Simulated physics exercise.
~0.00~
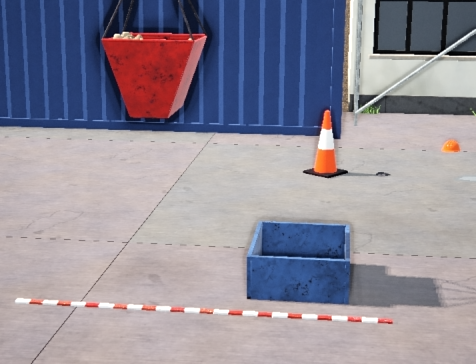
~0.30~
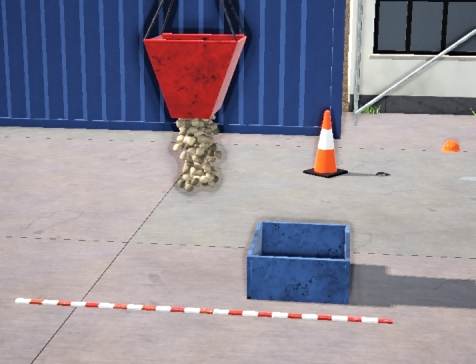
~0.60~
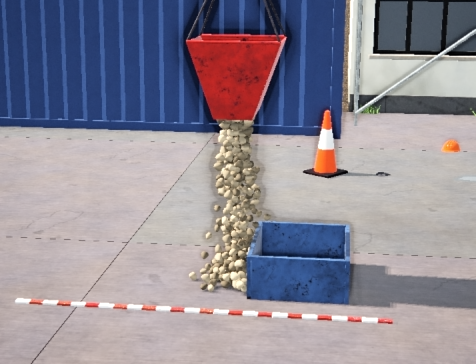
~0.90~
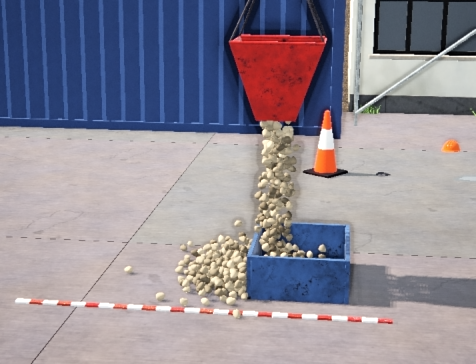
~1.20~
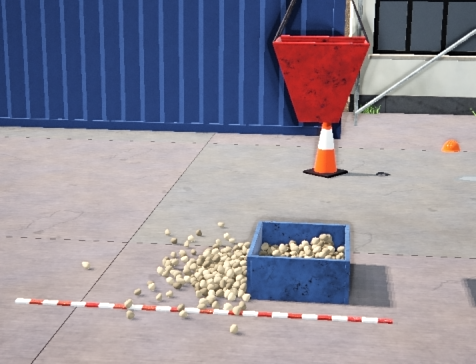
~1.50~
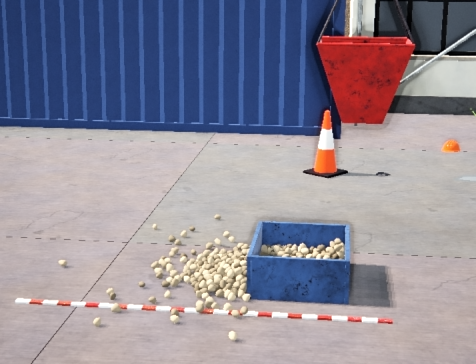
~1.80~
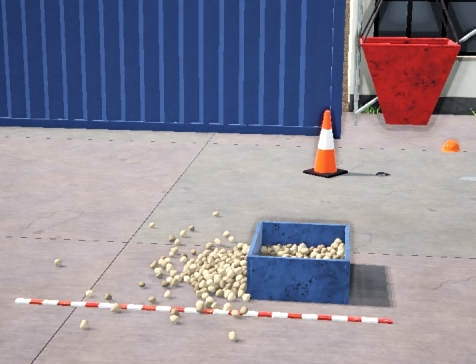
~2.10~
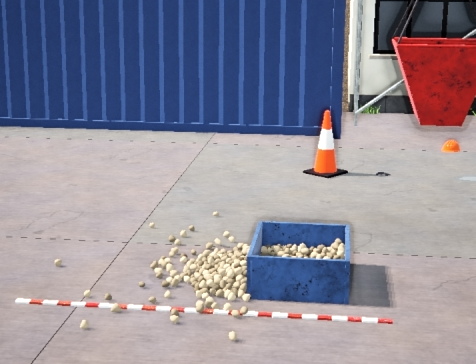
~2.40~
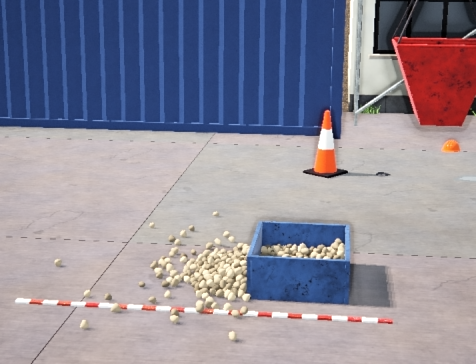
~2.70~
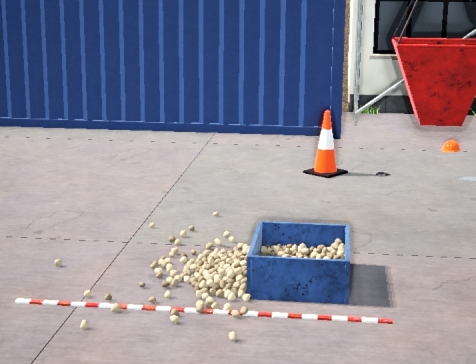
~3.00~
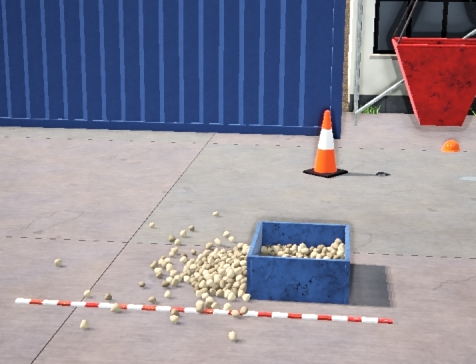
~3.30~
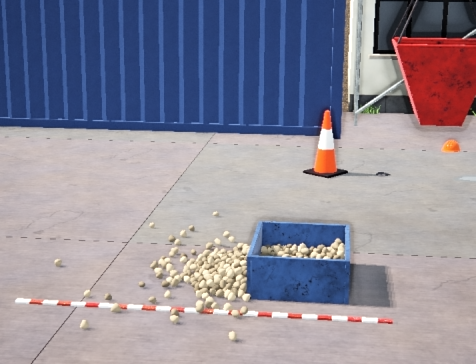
A large blue corrugated container stands behind a paved yard, seen from a raised, fixed viewpoint, with an orange and white cone and an open blue bin in front of it and a red and white staff lying nearer. A red skip full of pale rounded stones hangs at the upper left and travels rightwards. Its bottom opens and stones pour out, first landing on the paving left of the bin, then dropping into it. The emptied skip continues past the cone and stops at the upper right. Roughly half the stones lie in the bin, the rest heaped and scattered to its left.
